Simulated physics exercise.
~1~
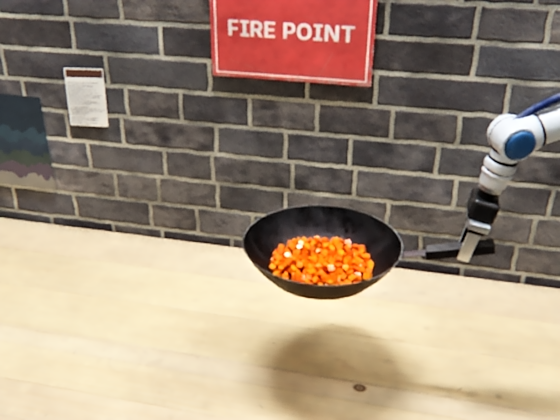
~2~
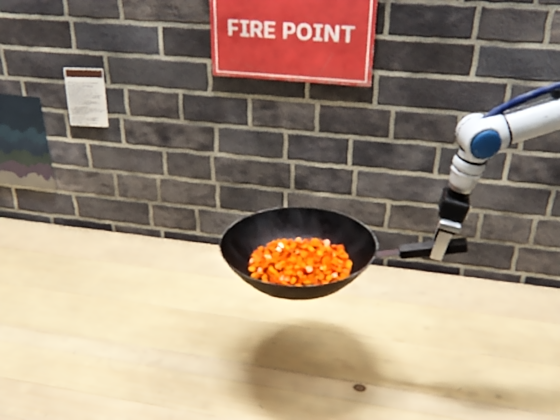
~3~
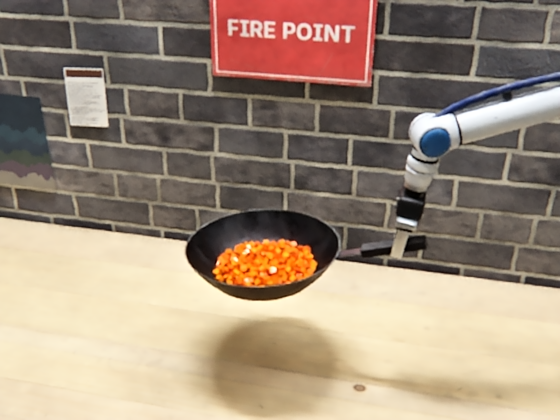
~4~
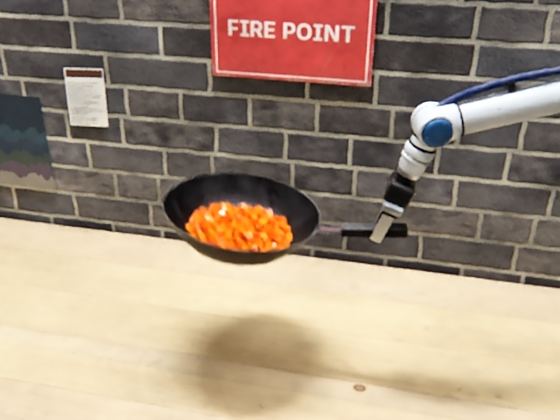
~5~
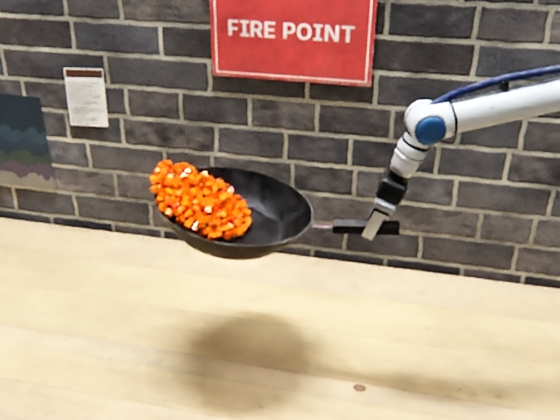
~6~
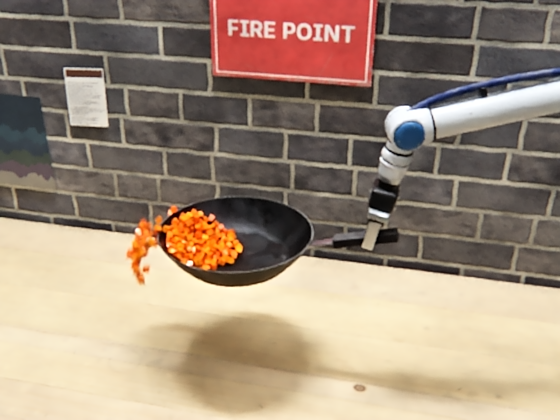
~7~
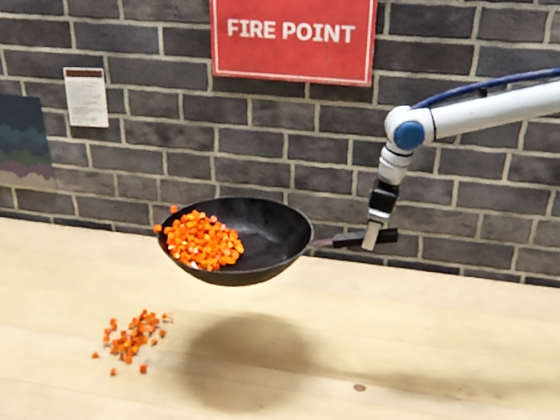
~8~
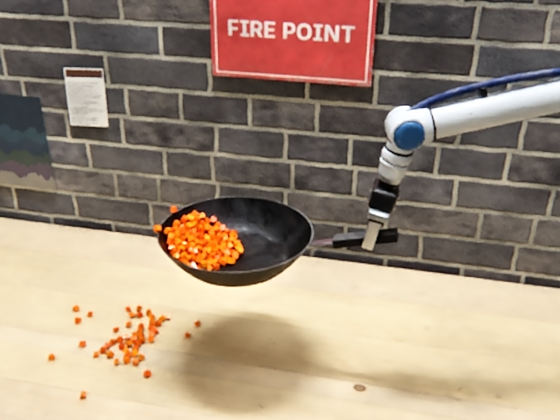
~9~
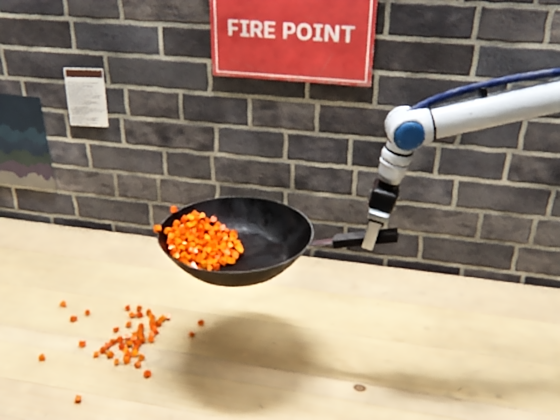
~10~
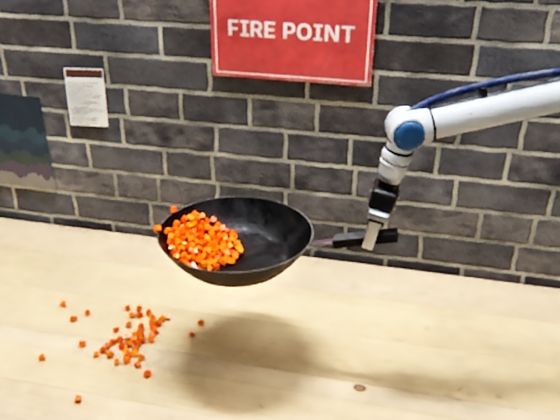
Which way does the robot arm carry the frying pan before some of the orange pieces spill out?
The robot arm carries the frying pan to the left, in front of the dark brick wall.
